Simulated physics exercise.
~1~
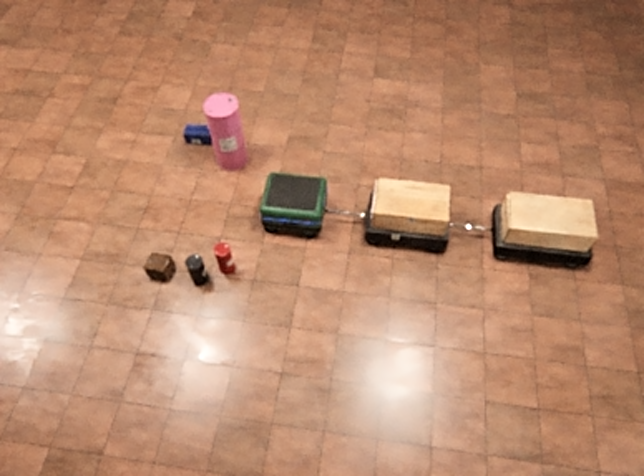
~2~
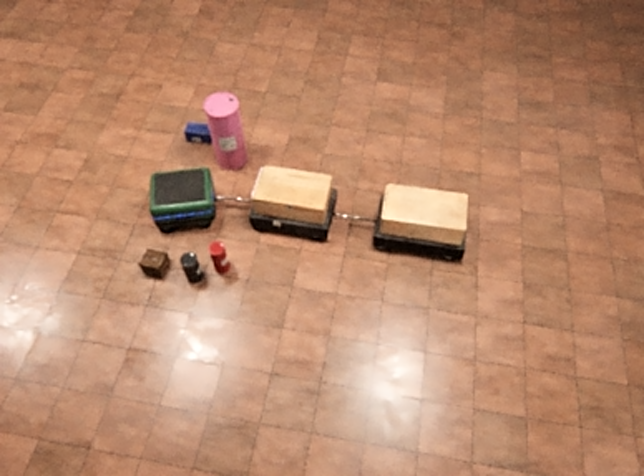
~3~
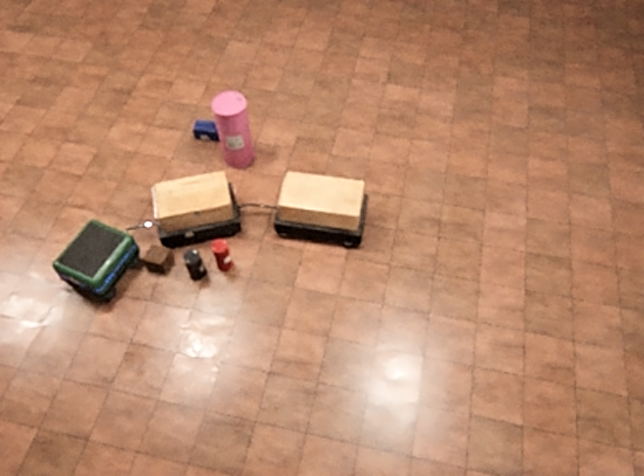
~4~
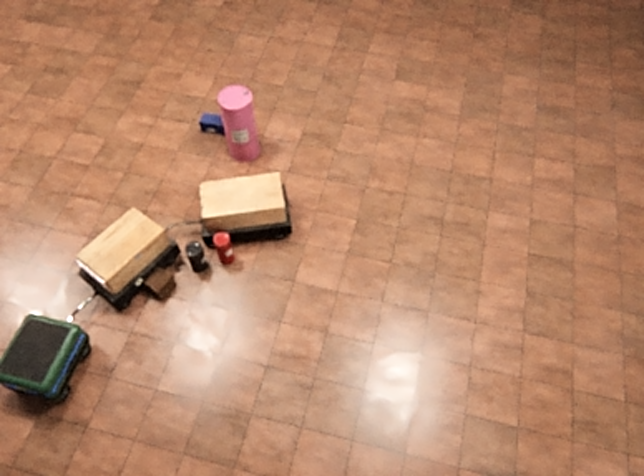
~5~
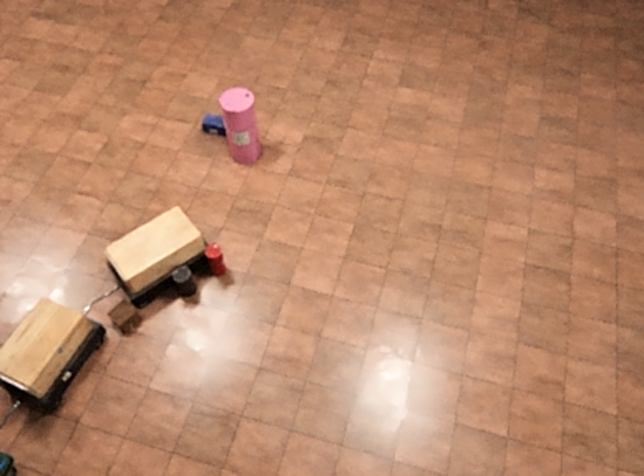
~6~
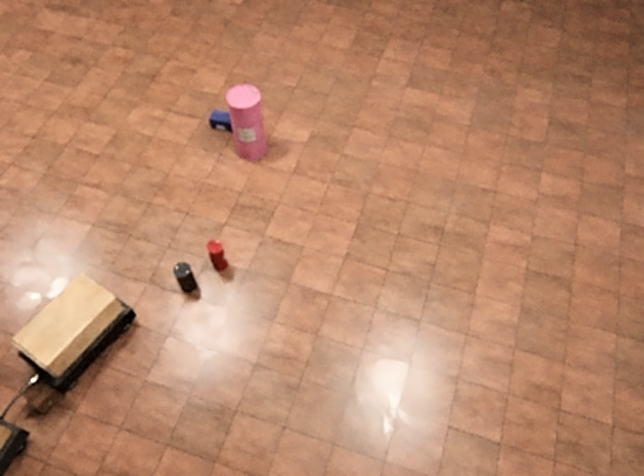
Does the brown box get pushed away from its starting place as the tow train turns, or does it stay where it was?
The brown box gets pushed away from its starting place. It ends up toward the lower left, beside the rear cart.
